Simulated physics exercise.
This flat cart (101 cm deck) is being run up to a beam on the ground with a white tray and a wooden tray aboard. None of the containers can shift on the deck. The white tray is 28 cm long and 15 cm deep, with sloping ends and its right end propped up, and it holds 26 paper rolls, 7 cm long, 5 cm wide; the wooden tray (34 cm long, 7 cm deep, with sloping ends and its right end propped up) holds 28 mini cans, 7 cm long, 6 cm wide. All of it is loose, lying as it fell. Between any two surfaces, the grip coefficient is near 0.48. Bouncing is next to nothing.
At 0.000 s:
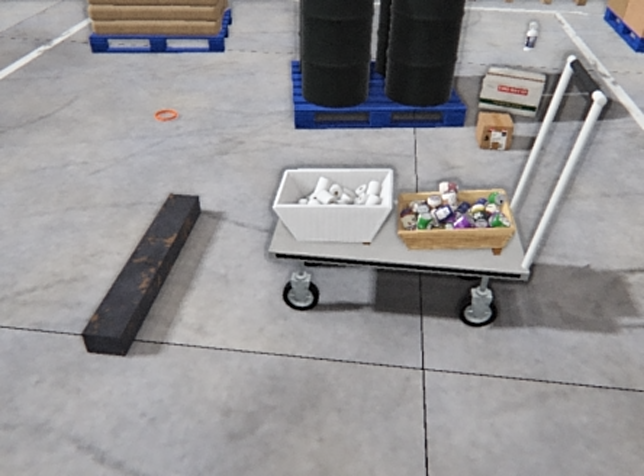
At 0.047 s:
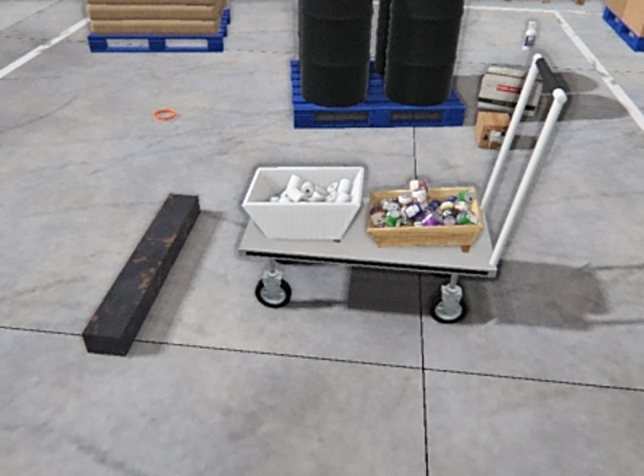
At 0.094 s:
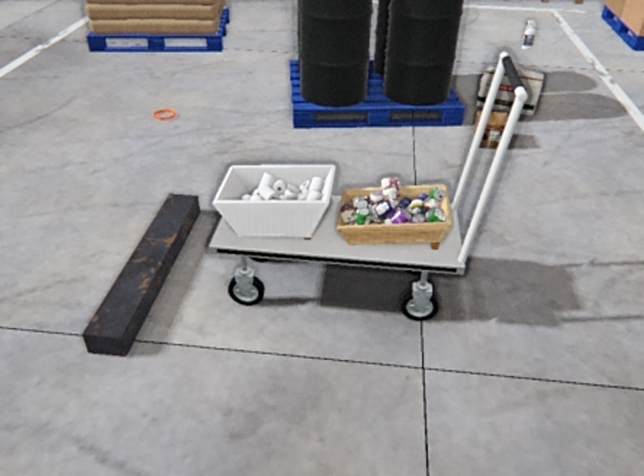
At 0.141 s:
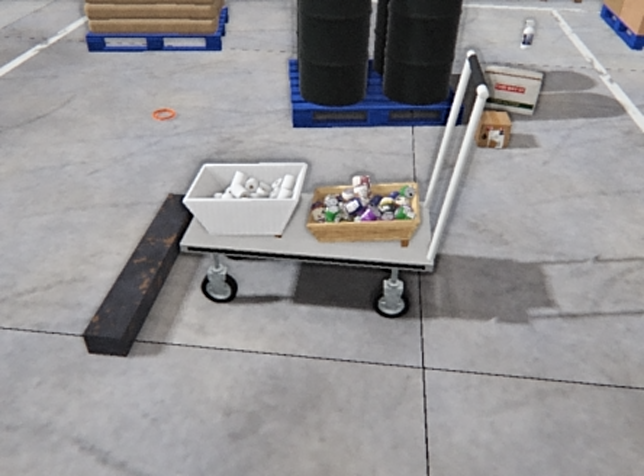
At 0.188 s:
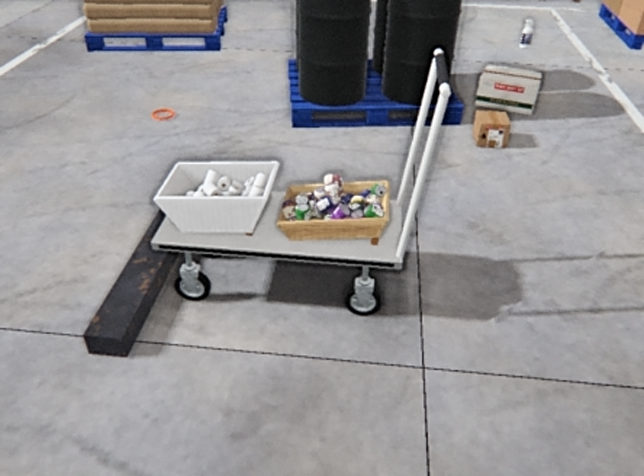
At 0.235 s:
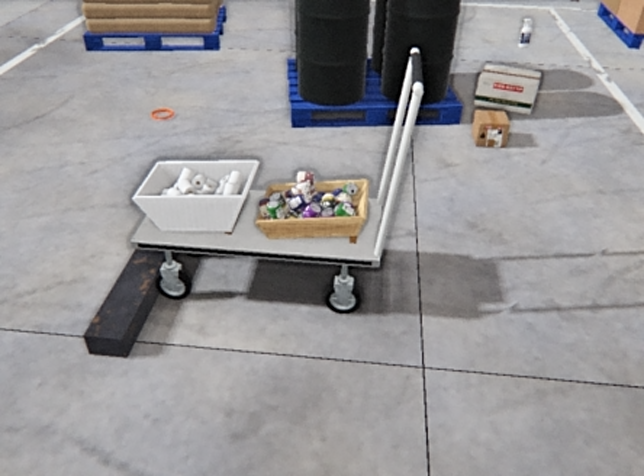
In this clip, a flat cart carrying a white tray of paper rolls and a wooden tray of mini cans rolls left across a concrete floor toward a dark beam, its front end passing over the beam.
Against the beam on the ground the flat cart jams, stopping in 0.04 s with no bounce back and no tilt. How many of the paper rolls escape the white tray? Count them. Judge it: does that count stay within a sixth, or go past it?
It stays within a sixth.
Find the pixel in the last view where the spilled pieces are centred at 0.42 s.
(248, 111).
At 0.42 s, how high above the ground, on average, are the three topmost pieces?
Around 138 cm high.
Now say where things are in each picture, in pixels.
In the first picture (we follow the rim corner now nearest the camera), white tray at (389, 206); wooden tray at (513, 228); 57 cm still to roll; nothing out yet.
In the second picture, white tray at (357, 204); wooden tray at (480, 225); 45 cm still to roll.
In the third picture, white tray at (326, 201); wooden tray at (448, 223); 33 cm still to roll.
In the fourth picture, white tray at (295, 199); wooden tray at (417, 220); 21 cm still to roll.
In the fifth picture, white tray at (264, 197); wooden tray at (385, 218); 9 cm still to roll.
In the sixth picture, white tray at (242, 196); wooden tray at (363, 217); stopping; nothing out yet.
After 0.30 s, 0 of 26 out of the white tray and 2 of 28 out of the wooden tray.
After 0.42 s, 2 of 26 out of the white tray and 6 of 28 out of the wooden tray.
After 0.65 s, 2 of 26 out of the white tray and 10 of 28 out of the wooden tray.
Outcome (at 1.16 s), 2 of 26 out of the white tray and 10 of 28 out of the wooden tray. Asked share, 2 of 26, 8 per cent.
